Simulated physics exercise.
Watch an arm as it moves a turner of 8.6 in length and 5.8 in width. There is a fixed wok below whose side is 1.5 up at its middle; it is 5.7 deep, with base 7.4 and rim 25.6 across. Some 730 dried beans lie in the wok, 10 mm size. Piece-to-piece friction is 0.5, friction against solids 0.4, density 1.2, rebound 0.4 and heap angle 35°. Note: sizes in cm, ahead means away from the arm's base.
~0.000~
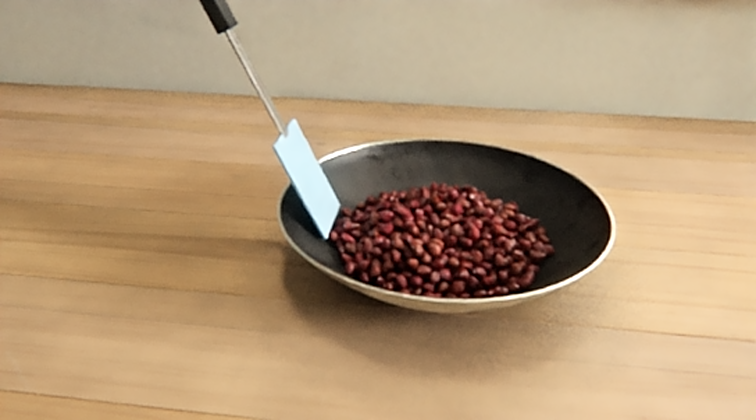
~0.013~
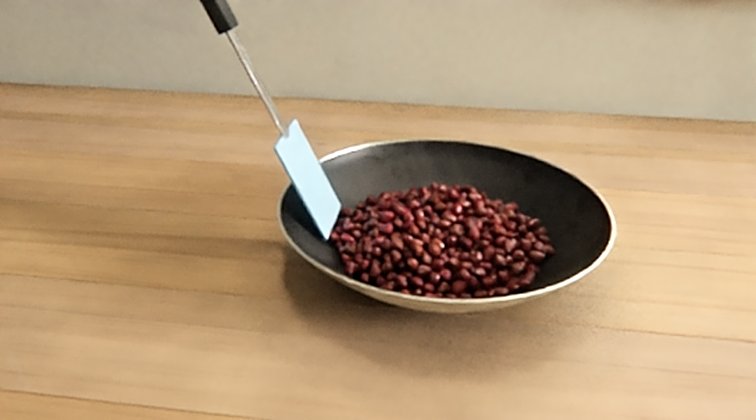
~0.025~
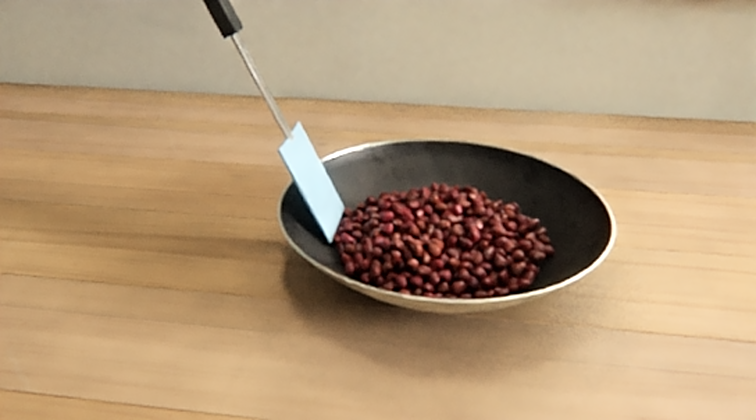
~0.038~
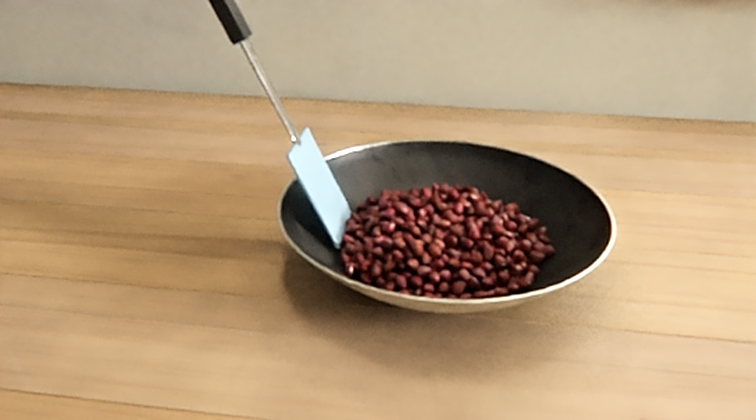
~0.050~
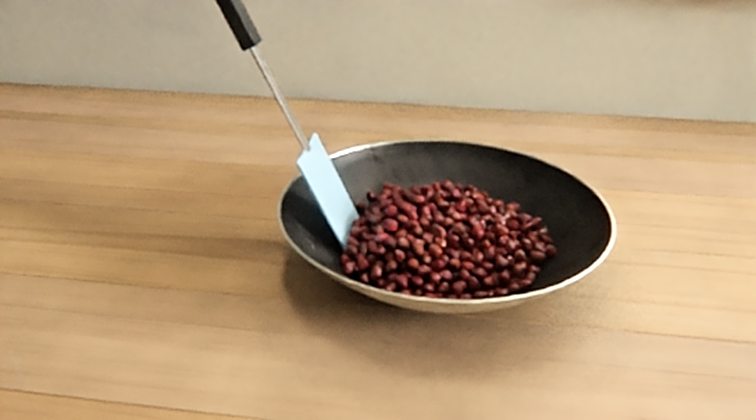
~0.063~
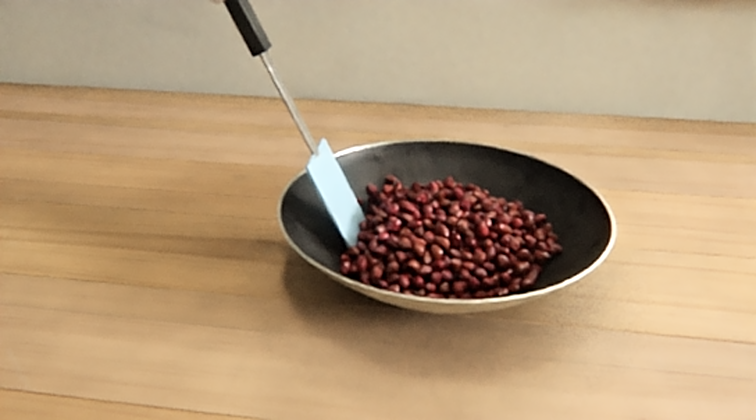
A light blue turner slides slowly right against dark red beans in a black wok.
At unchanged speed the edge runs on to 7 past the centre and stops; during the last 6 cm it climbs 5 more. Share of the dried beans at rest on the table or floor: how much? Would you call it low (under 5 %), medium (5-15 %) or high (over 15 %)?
I would call it medium.
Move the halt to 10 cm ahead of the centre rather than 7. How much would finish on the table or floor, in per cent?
In that case about 25 percent ends on the table or floor.
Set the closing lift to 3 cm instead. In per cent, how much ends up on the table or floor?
15 %.
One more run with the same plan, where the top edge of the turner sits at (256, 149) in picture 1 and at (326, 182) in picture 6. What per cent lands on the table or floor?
30 %.
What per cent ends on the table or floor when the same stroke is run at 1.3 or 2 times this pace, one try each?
Roughly 15 % and roughly 25 %.
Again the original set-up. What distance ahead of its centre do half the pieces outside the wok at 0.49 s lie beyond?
It sits close to 16 cm ahead of the middle.
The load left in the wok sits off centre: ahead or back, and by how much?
4.0 cm ahead.
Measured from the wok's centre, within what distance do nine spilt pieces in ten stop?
The distance is roughly 25 cm.
By 0.15 s, sloping 65°, highest piece 5 above the table; 731 in the wok.
By 0.24 s, sloping 65°, highest piece 7 above the table; 731 in the wok.
By 0.49 s, sloping 65°, highest piece 7 above the table; 675 in the wok, 47 on the table or floor, 9 on the blade or in flight.
By 1.54 s, sloping 65°, highest piece 7 above the table; 675 in the wok, 56 on the table or floor.
Final count, 675 in the wok, 56 on the table or floor. That is 8 % on the table or floor.
